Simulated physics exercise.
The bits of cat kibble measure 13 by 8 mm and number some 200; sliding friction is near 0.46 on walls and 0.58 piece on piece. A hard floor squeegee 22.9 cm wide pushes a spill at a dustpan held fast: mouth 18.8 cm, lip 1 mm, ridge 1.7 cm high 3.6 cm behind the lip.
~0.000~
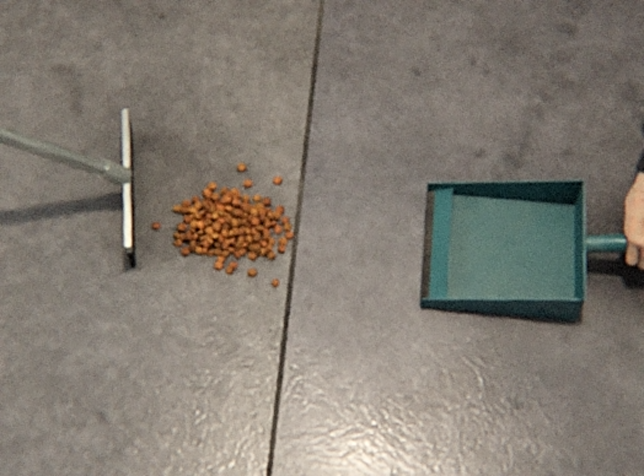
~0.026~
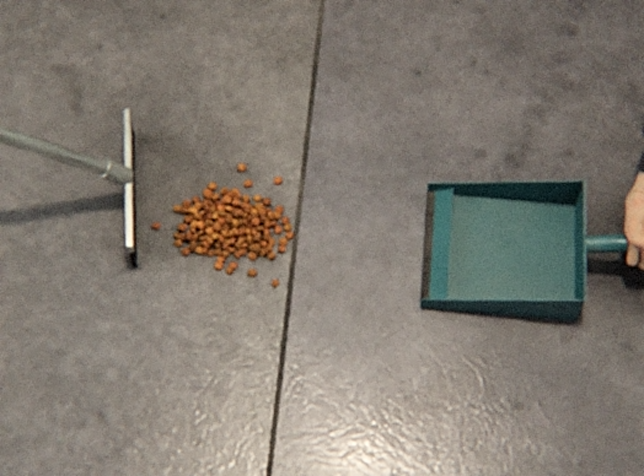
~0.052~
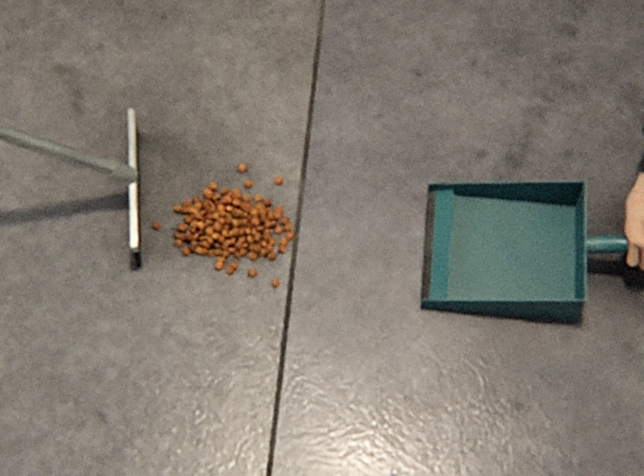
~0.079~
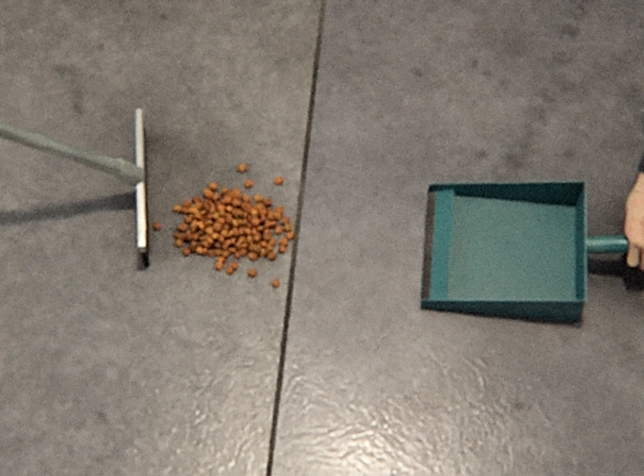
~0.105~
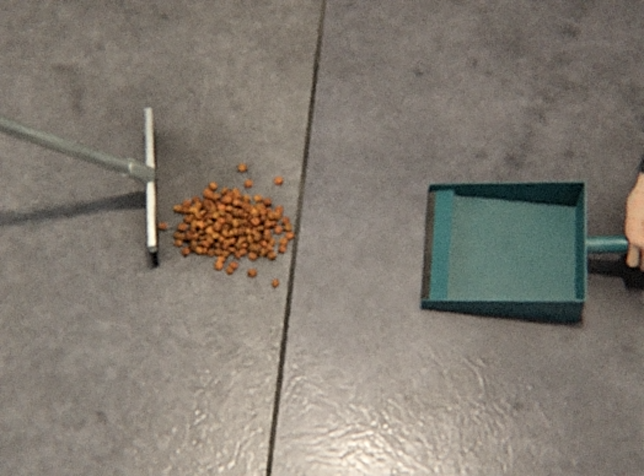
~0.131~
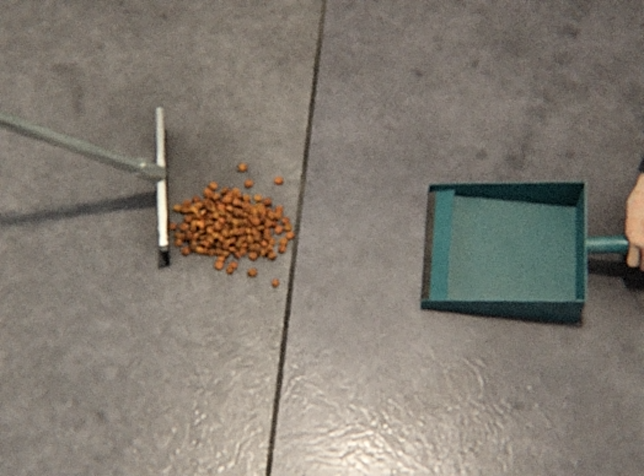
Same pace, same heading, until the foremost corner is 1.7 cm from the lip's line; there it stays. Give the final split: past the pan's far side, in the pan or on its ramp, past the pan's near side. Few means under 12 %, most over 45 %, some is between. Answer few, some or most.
Past the pan's far side: Some; in the pan or on its ramp: Some; past the pan's near side: Few.
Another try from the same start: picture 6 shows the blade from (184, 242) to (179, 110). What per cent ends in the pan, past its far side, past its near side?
Pan 20, far 35, near 0.
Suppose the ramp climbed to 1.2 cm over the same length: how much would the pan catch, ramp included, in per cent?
Then about 30 per cent.
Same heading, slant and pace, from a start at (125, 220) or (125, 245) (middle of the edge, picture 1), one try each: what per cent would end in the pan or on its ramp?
Some 30 and 20 per cent.
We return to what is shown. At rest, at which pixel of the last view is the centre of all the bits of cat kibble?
Near (422, 217).
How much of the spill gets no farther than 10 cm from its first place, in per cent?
Roughly 5 per cent.
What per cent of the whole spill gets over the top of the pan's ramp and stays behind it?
Roughly 5 per cent.
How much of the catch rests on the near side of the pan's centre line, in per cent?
About 10 per cent.
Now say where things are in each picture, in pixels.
In the first frame, blade from (129, 248) to (126, 115), moved 0.0 cm, 0 of the pieces shifted so far; middle of the pieces at (231, 224); pan at (513, 255).
In the second frame, blade from (130, 248) to (128, 115), moved 0.2 cm, 0 of the pieces shifted so far; middle of the pieces at (231, 224).
In the third frame, blade from (135, 248) to (132, 115), moved 0.8 cm, 0 of the pieces shifted so far; middle of the pieces at (231, 224).
In the fourth frame, blade from (143, 248) to (140, 115), moved 1.9 cm, 0 of the pieces shifted so far; middle of the pieces at (231, 224).
In the fifth frame, blade from (153, 247) to (149, 115), moved 3.3 cm, 1 of the pieces shifted so far; middle of the pieces at (231, 224).
In the sixth frame, blade from (164, 247) to (160, 114), moved 4.9 cm, 1 of the pieces shifted so far; middle of the pieces at (232, 224); pan at (514, 256). Its pace works out near 0.60 m/s, heading 7 degrees away from the viewer's side.
After 0.42 s, middle of the blade 21 cm from the lip; 0 % over the lip, far side 10 %, near side 0 %.
Then, at 0.61 s, middle of the blade 10 cm from the lip; 0 % over the lip, far side 15 %, near side 0 %.
After 0.92 s, middle of the blade 4 cm from the lip; 25 % over the lip, far side 25 %, near side 0 %.
In the end, at 1.4 s, far side 25 %, pan 25 %, near side 0 %, in front of the lip or behind the blade 50 %.
